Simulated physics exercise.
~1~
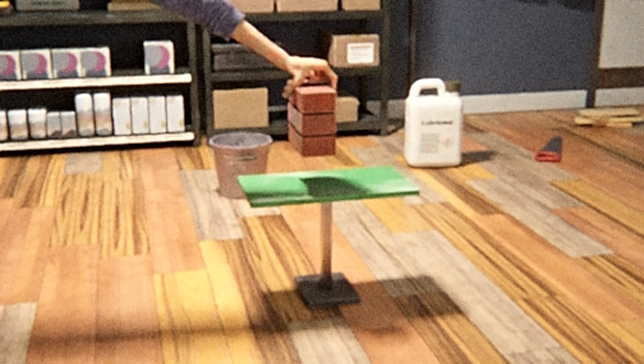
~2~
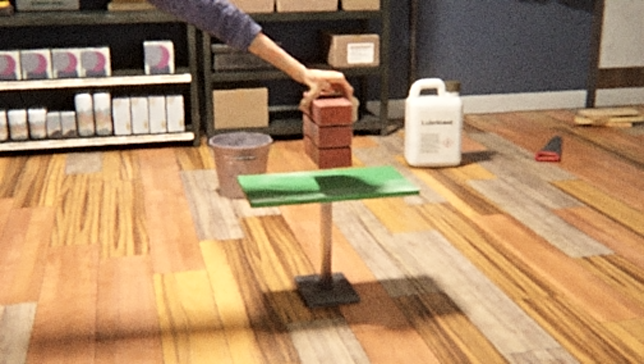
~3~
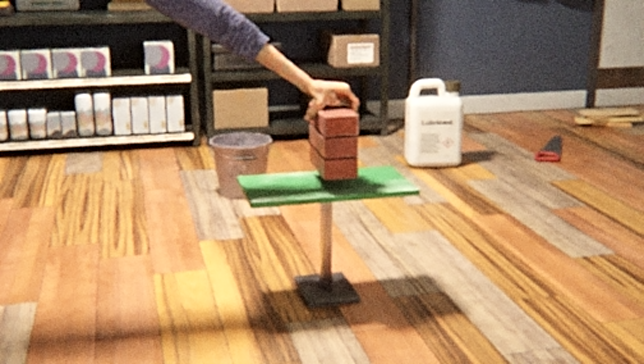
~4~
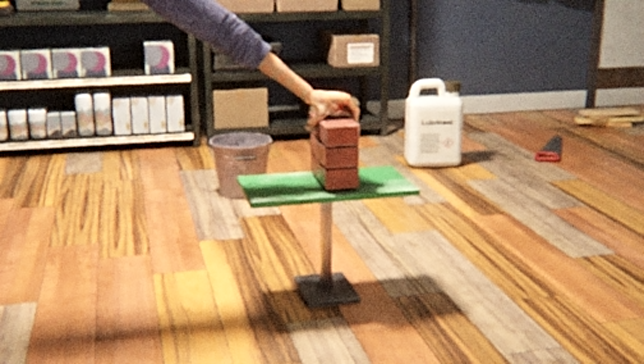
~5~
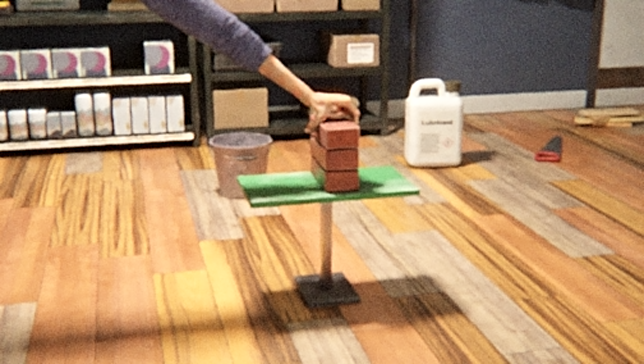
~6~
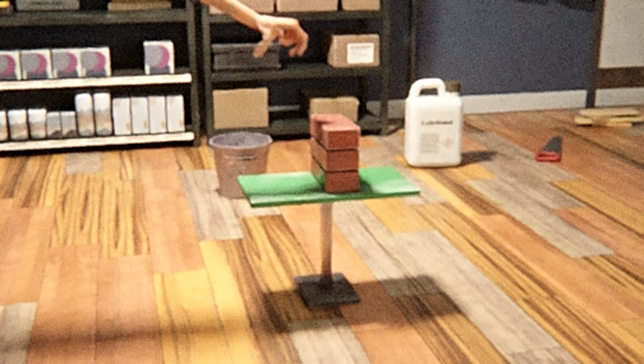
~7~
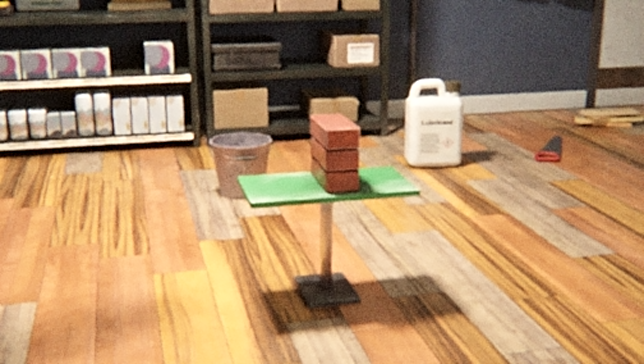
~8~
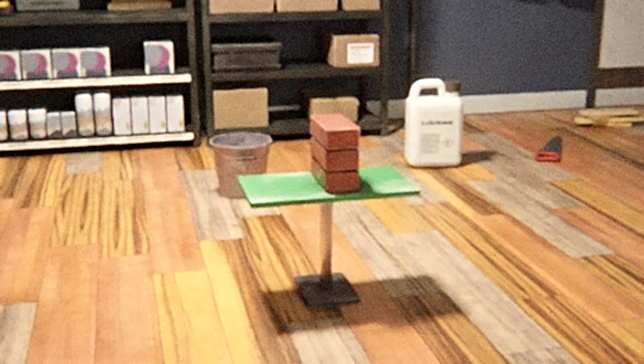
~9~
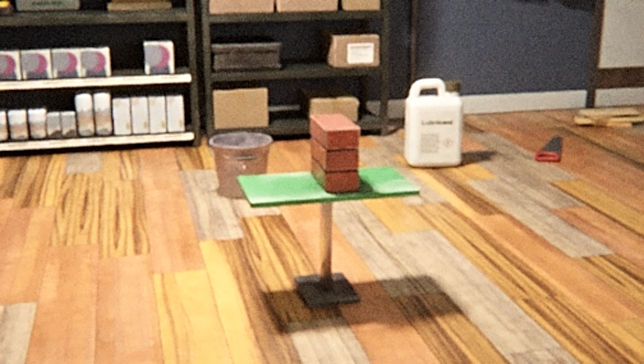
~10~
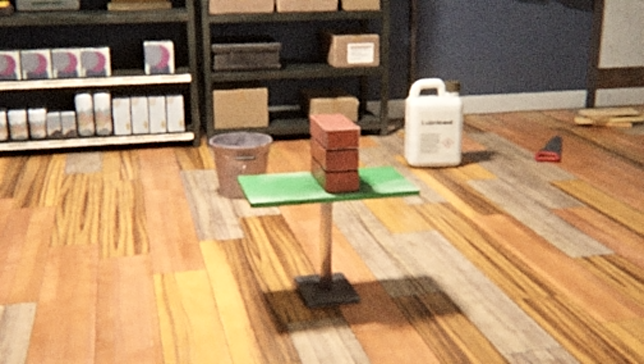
To begin with, a hand holds a stack of red bricks above a small green side table that stands on a single post with a dark square base. The arm, in a purple sleeve, moves the bricks slightly right and lowers them onto the tabletop. The hand lingers on top of the stack for a moment while the bricks sit still. It then lets go, draws back up to the left and leaves the view. The table stays level on its base, with the bricks resting motionless near the middle of its top.
